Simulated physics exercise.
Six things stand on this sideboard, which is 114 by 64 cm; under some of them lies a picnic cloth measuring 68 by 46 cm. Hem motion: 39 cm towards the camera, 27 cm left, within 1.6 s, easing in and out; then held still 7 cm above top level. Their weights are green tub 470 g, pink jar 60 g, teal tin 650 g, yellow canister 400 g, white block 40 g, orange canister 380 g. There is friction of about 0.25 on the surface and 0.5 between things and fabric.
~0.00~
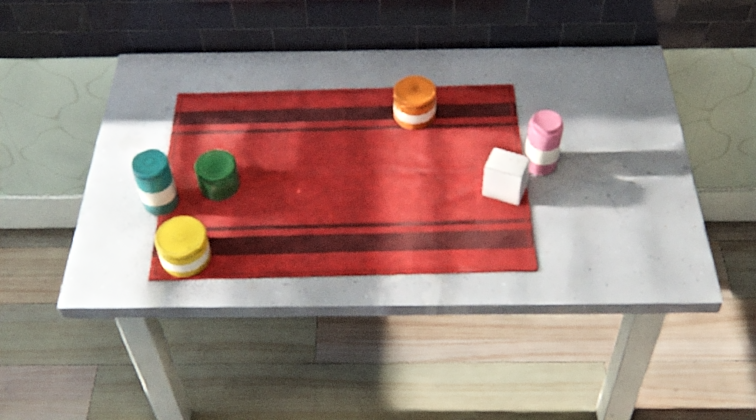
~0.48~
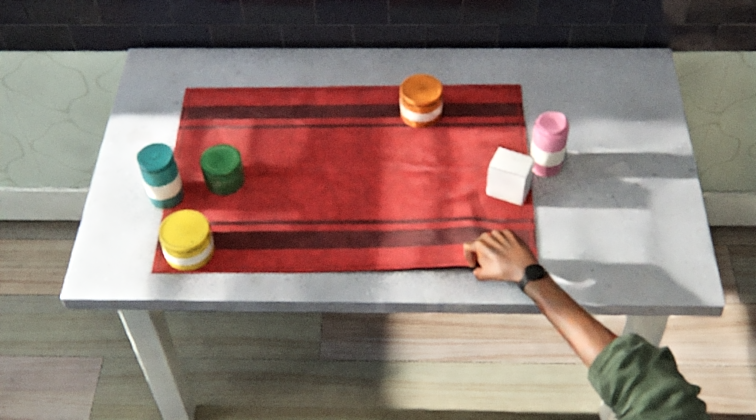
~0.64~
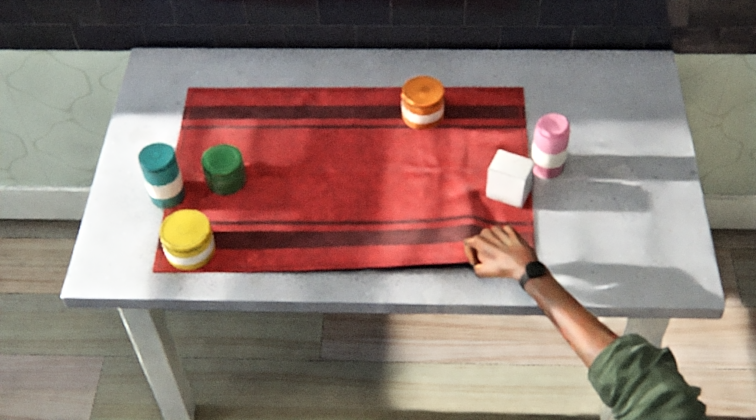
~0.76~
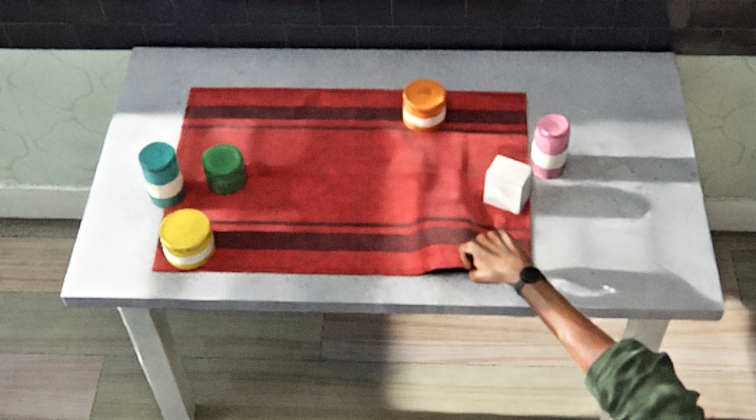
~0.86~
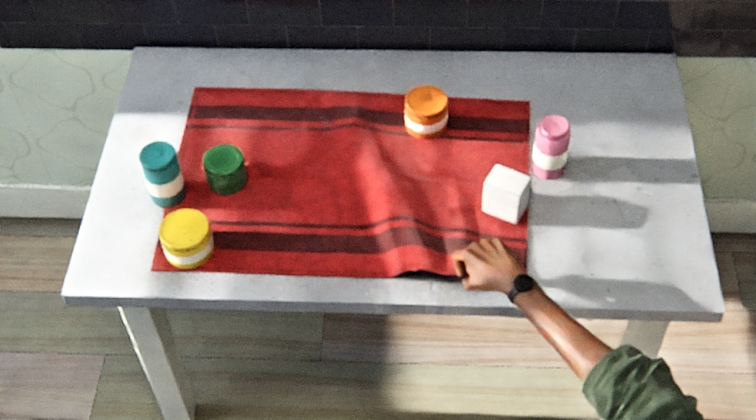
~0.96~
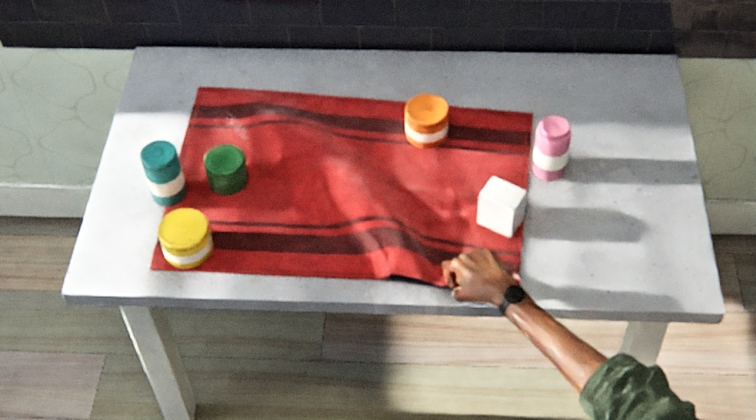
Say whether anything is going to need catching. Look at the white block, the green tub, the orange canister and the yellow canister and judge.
White block: Yes, it falls; green tub: No, it stays; orange canister: Yes, it falls; yellow canister: No, it stays.
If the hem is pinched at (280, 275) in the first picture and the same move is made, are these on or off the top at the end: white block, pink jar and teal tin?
White block is lost, pink jar is left on top, teal tin is left on top.
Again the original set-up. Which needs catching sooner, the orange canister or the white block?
That's the white one.
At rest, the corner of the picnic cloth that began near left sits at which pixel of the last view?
That corner settles near pixel (116, 256) in the last view.
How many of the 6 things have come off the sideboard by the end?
It adds up to 2.
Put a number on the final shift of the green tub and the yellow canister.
Roughly: Green tub 15 cm; yellow canister 8 cm.
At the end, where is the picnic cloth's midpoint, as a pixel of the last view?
I'd say it sits around (304, 299) in the last picture.
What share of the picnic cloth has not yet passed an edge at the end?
Some 40 in a hundred.
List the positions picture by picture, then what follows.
The first frame shows shows, white block (508, 162); green tub (215, 164); orange canister (415, 90); yellow canister (180, 236); picnic cloth corners (149, 280) (178, 94) (513, 85) (537, 271).
The second frame shows shows, picnic cloth corners (152, 273) (186, 89); grip (475, 266).
The third frame shows shows, picnic cloth corners (152, 272) (189, 89); grip (475, 262).
The fourth frame shows shows, orange canister (425, 93); white block (510, 170); picnic cloth corners (152, 271) (191, 88); grip (470, 267).
The fifth frame shows shows, orange canister (426, 99); white block (508, 180); picnic cloth corners (151, 271) (195, 88); grip (463, 275).
The sixth frame shows shows, white block (503, 193); green tub (224, 158); orange canister (427, 108); yellow canister (183, 227); picnic cloth corners (150, 269) (199, 87); grip (454, 285).
After 1.3 s, 90 % of the picnic cloth is still over the top; white block 20 cm off its start, orange canister 15 cm off its start, green tub 2 cm off its start.
After 1.6 s, 75 % of the picnic cloth is still over the top; white block 37 cm off its start, orange canister 30 cm off its start, green tub 6 cm off its start.
After 1.9 s, 55 % of the picnic cloth is still over the top; white block over the edge, orange canister 41 cm off its start at (410, 261), green tub 12 cm off its start at (223, 209).
After 2.2 s, 40 % of the picnic cloth is still over the top; orange canister over the edge, white block over the edge, green tub 16 cm off its start.
After 3.8 s, 40 % of the picnic cloth is still over the top; orange canister over the edge, white block over the edge, green tub 16 cm off its start at (227, 227), yellow canister 8 cm off its start at (140, 247).
